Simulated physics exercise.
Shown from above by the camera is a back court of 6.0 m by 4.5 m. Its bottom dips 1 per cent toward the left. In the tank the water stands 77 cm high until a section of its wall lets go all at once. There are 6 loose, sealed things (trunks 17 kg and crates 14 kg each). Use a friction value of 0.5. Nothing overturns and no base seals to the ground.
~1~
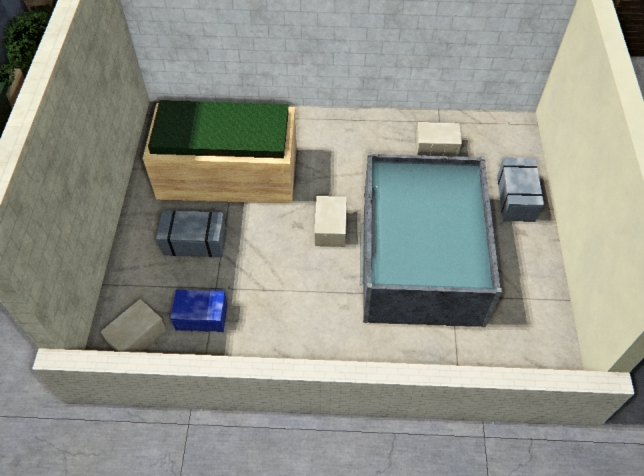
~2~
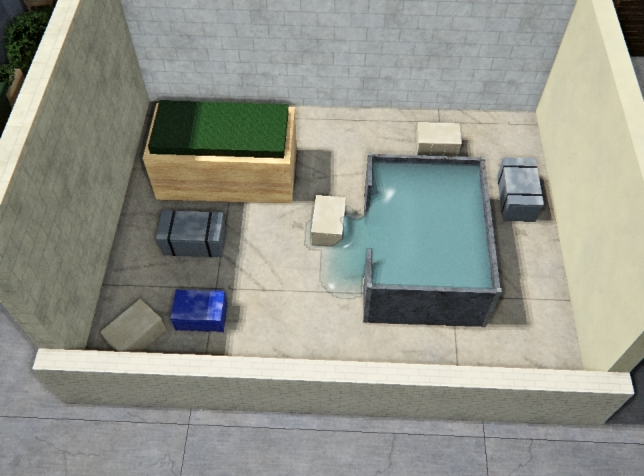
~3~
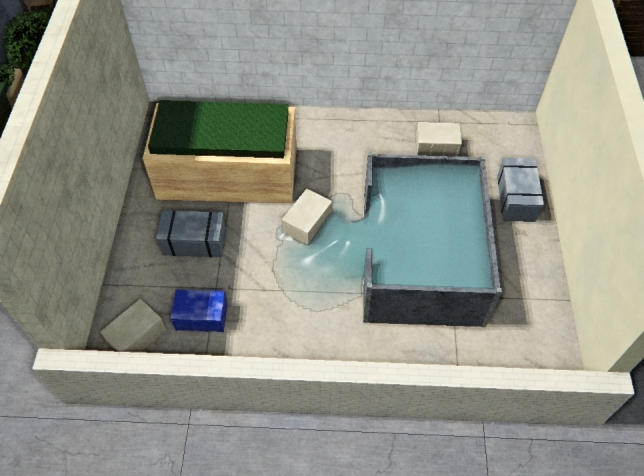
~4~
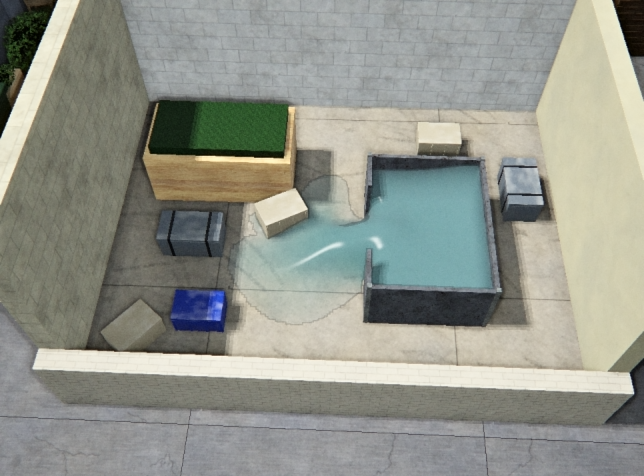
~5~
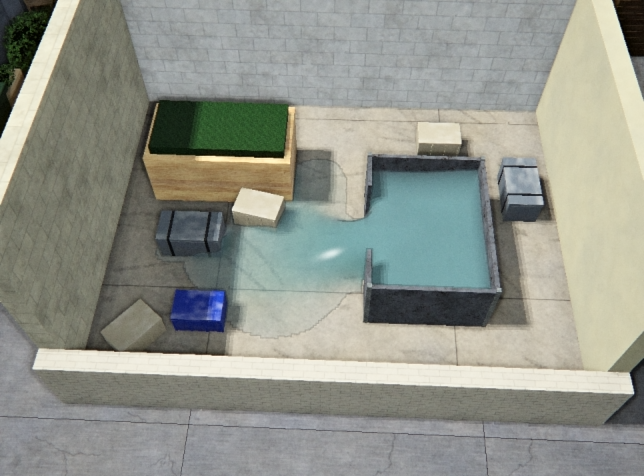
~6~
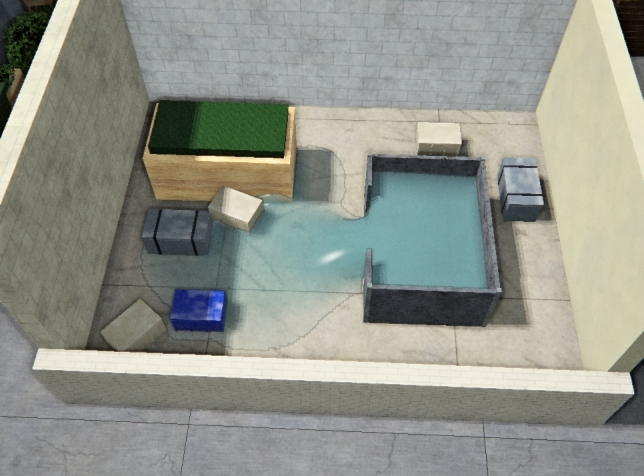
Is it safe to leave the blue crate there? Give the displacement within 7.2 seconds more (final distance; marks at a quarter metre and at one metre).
Observation: Blue crate moves a great deal.
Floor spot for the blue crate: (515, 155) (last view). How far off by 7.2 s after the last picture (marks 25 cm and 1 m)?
By that time it keeps its spot.
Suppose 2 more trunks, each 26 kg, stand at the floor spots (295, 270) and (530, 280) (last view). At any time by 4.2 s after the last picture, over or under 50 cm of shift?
As asked, in order: Clear of the mark; shy of the mark.
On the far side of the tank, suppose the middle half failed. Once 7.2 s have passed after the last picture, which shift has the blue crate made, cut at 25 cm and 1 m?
Afterwards the blue crate glides a modest way.
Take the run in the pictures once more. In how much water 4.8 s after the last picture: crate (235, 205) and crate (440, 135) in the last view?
13 and 3 cm.
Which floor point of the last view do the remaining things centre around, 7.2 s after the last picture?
The average lands around (375, 239).
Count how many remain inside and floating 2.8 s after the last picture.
The number is 4.
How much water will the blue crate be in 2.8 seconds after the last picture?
Somewhere close to 18 cm.
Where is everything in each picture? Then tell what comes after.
The first picture shows the blue crate at (198, 305), on the bottom; water covers 2.7 m2; 0 of 6 have shifted.
The second picture shows the blue crate at (198, 305) rests on the ground; water covers 3.3 m2; 0 of 6 have shifted.
The third picture shows the blue crate at (198, 305) rests on the ground; 4.1 m2 under water; 1 of 6 have shifted.
The fourth picture shows the blue crate at (198, 305), on the bottom; 5.3 m2 under water; 1 of 6 have shifted.
The fifth picture shows the blue crate at (198, 305) rests on the ground; 6.5 m2 under water; 1 of 6 have shifted.
The sixth picture shows the blue crate at (198, 305), on the bottom; water covers 7.7 m2; 2 of 6 have shifted.
Then, 0.9 s after the last picture the blue crate is near (152, 330), 0.6 m from its start, afloat; 4 afloat.
Then, 2.8 s after the last picture the blue crate is near (257, 337), 0.9 m from its start, afloat; 4 afloat.
Then, 4.8 s after the last picture the blue crate is near (512, 351), 3.7 m from its start, afloat; 4 afloat.
Then, 7.2 s after the last picture the blue crate is near (544, 256), 4.3 m from its start, aground; 4 afloat.
